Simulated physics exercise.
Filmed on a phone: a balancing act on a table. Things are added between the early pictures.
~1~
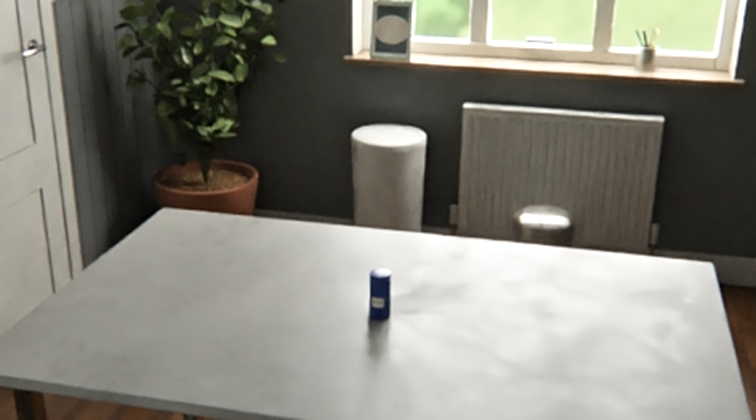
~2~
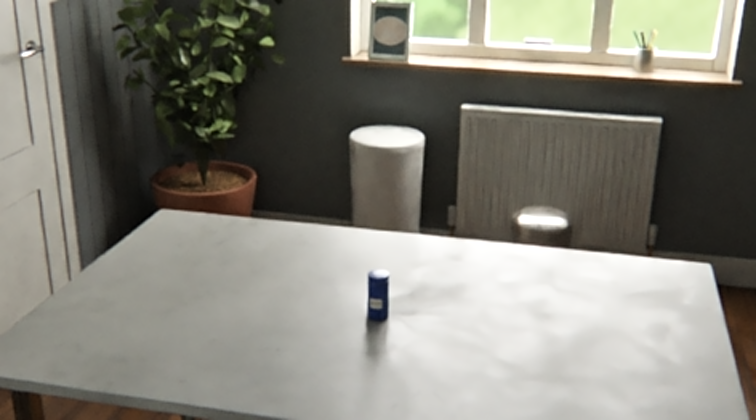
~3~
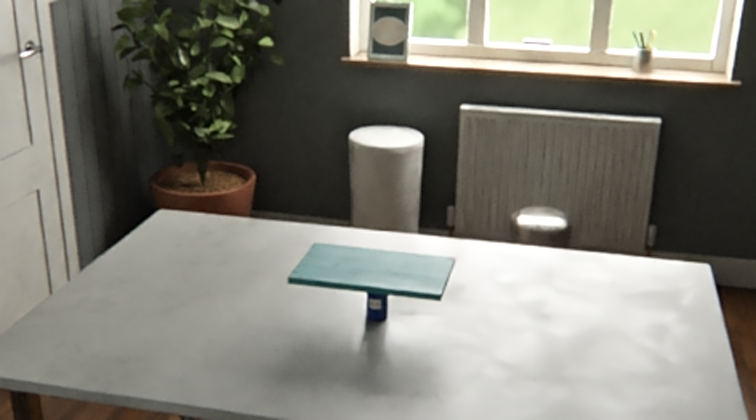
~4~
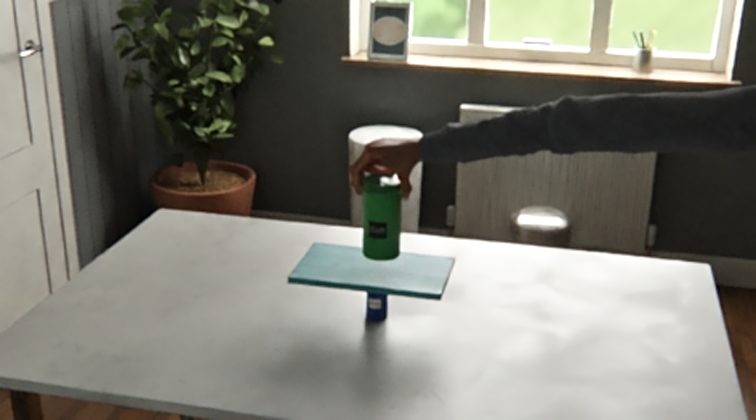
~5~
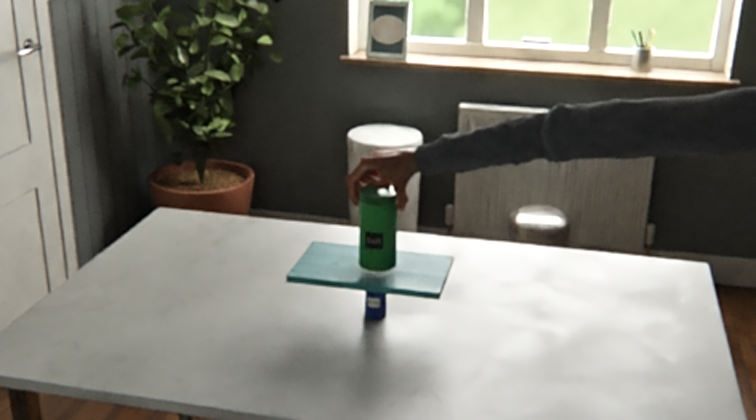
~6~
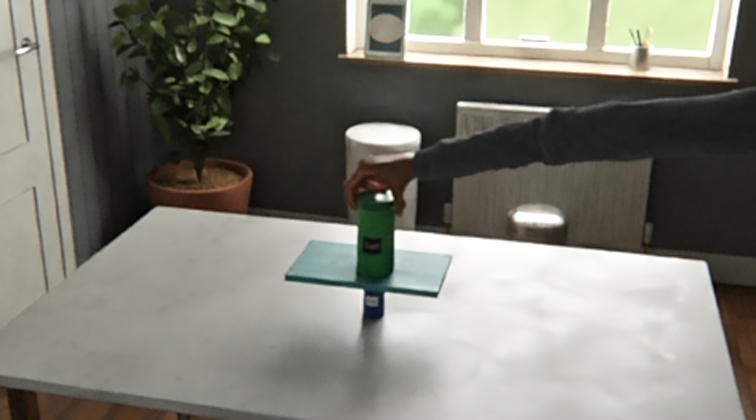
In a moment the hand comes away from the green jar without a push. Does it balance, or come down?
Outcome: The stack holds.
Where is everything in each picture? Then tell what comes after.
In the first picture, the last thing is not in view yet; blue shaker (380, 294).
In the second picture, the last thing is not in view yet; blue shaker (378, 295).
In the third picture, the last thing is not in view yet; blue shaker (377, 295).
The fourth picture shows coming down; green jar (382, 217); blue shaker (377, 295).
The fifth picture shows coming down; green jar (378, 227); blue shaker (376, 294).
The sixth picture shows in place under the hand; green jar (376, 233); blue shaker (374, 293).
Then, 0.20 s later than the last frame, all is still.
Then, 0.50 s later than the last frame, green jar resting near (376, 233).
When it is over, all 3 as before. End places, in pixels of the last picture, green jar near (376, 233). The stack stays up.
